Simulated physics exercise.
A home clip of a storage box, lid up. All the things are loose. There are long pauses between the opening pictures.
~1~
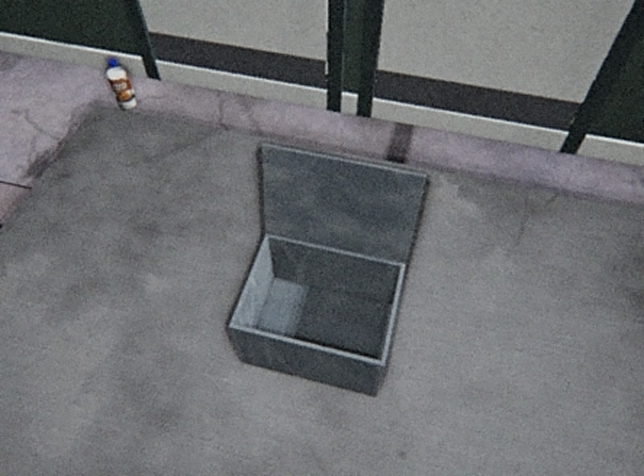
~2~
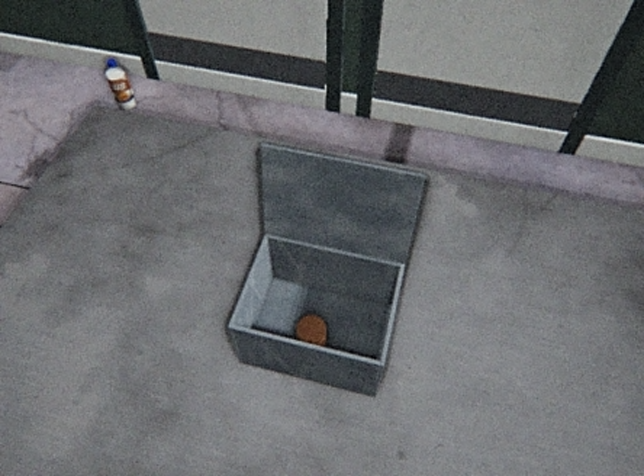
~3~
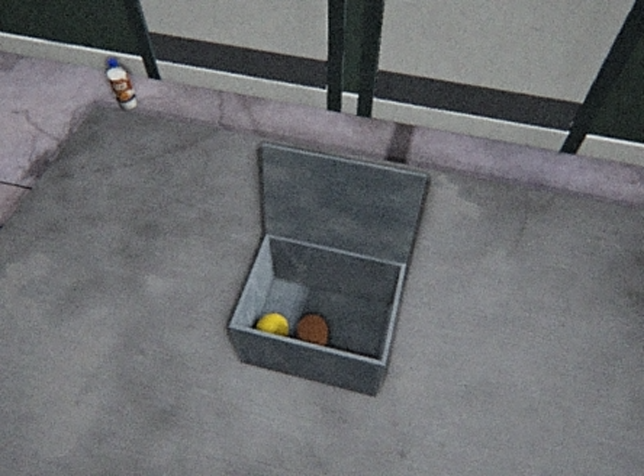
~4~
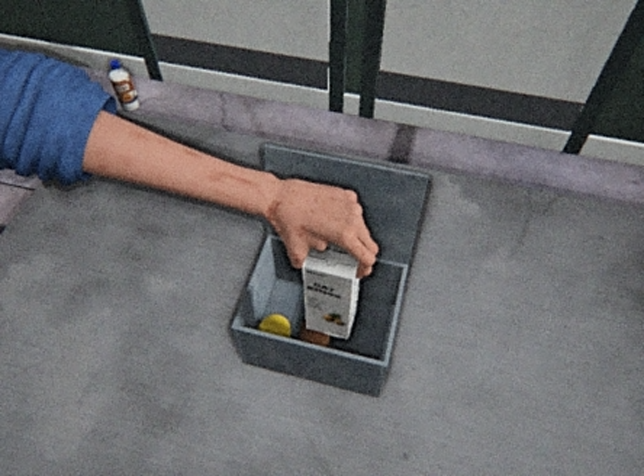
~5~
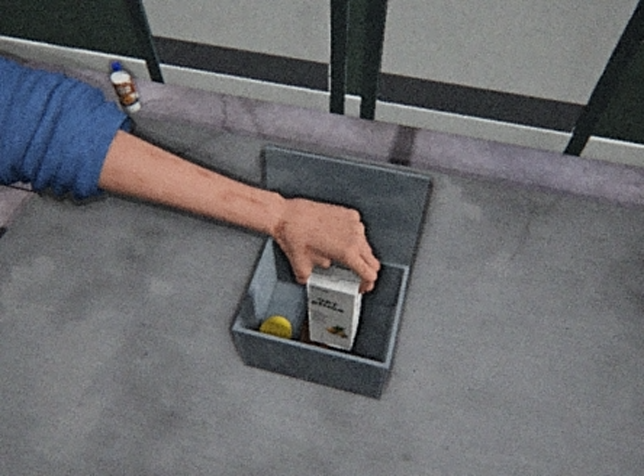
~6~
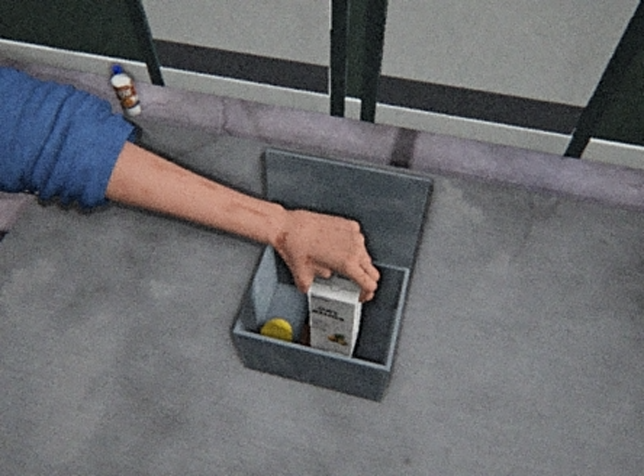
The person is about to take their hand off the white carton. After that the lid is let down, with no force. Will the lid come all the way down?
Here the lid stays ajar.
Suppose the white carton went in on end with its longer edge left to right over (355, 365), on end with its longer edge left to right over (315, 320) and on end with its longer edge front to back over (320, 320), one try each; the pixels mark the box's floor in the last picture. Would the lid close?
First, it will not close; second, it stays ajar; third, it will not close.
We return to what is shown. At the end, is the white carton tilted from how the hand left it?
The white carton tips.
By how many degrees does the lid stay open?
About 35°.
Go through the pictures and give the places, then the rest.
The last thing is not in view yet, in the first picture.
The last thing is not in view yet; brown shaker (311, 341), in the second picture.
The last thing is not in view yet; brown shaker (313, 340), in the third picture.
Still above its spot; white carton (332, 291), in the fourth picture.
Still above its spot; white carton (336, 304), in the fifth picture.
In place under the hand; white carton (336, 313), in the sixth picture.
Then, 0.50 s past the last view, white carton rocked 55° from its first pose near (369, 334); brown shaker rocked 4° from its first pose.
Then, 1.10 s past the last view, lid starting down; white carton rocked 45° from its first pose near (362, 338); brown shaker displaced about its own width.
Then, 1.50 s past the last view, lid 66° above the rim; white carton rocked 45° from its first pose near (362, 338); brown shaker displaced about its own width.
Then, 1.80 s past the last view, lid 45° above the rim; white carton rocked 45° from its first pose near (362, 338); brown shaker displaced about its own width.
Finally, lid 36° above the rim; down or leaning hard in the box, white carton; the other 2 still in place. Final places as the last picture's camera would see them, white carton near (362, 338).
